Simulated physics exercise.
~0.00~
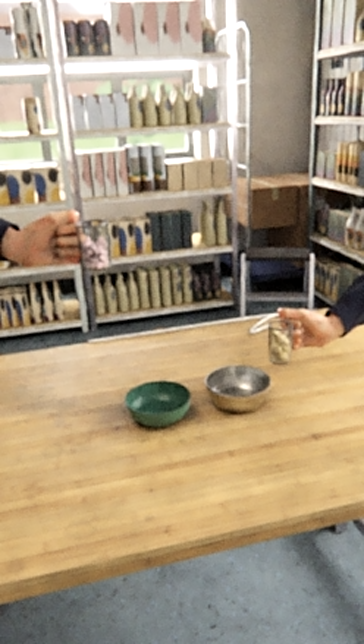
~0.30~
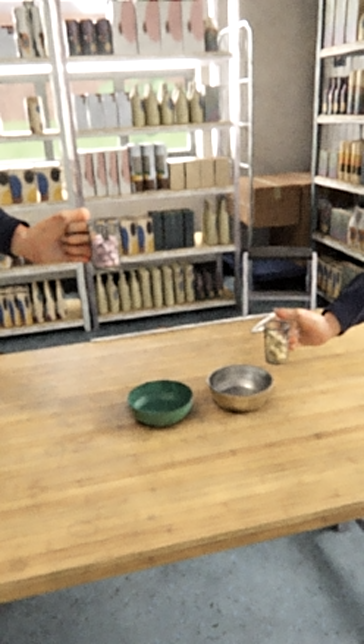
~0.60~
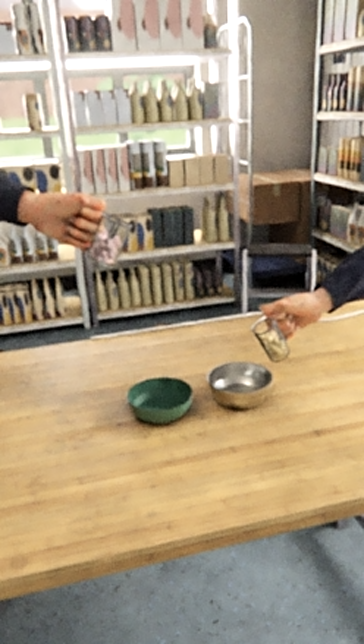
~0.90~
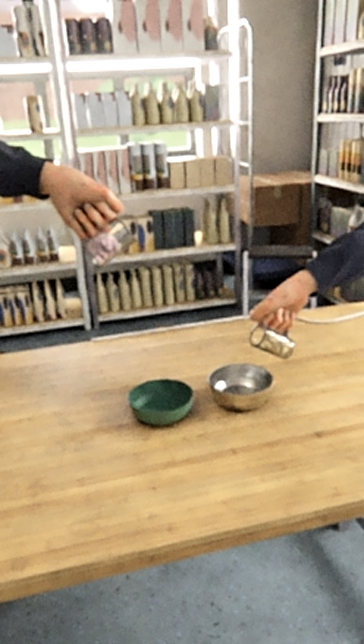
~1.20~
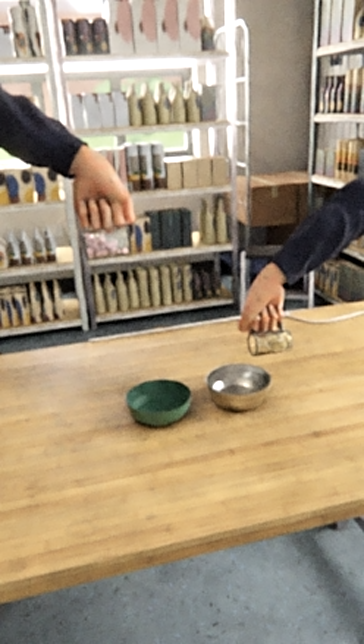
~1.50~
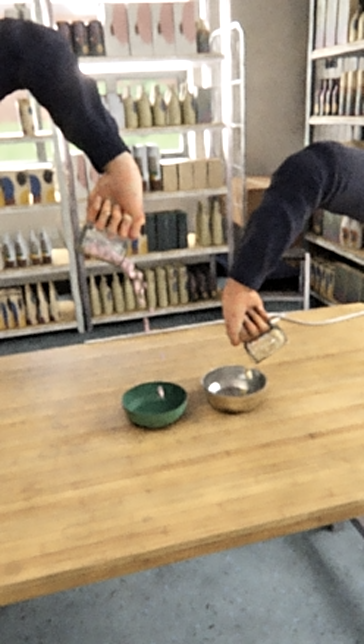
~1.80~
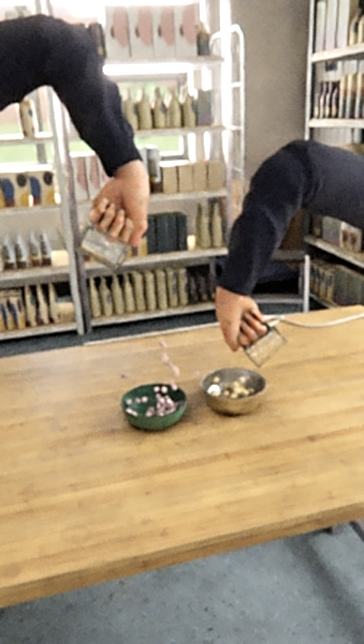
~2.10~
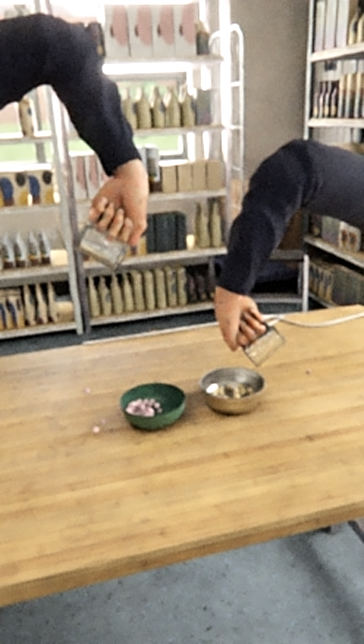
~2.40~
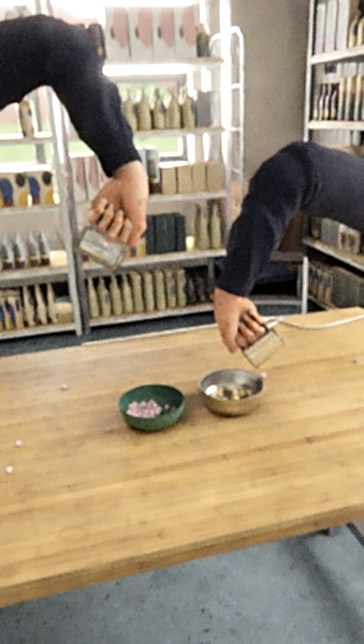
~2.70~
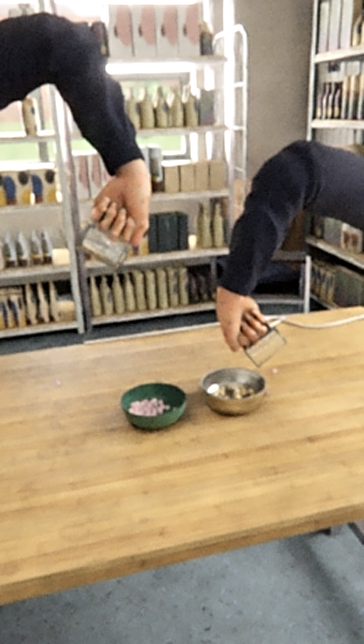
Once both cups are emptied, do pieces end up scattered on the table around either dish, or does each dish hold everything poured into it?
A few pieces end up scattered on the table around the green dish on the left, while the metal dish on the right holds every piece poured into it.
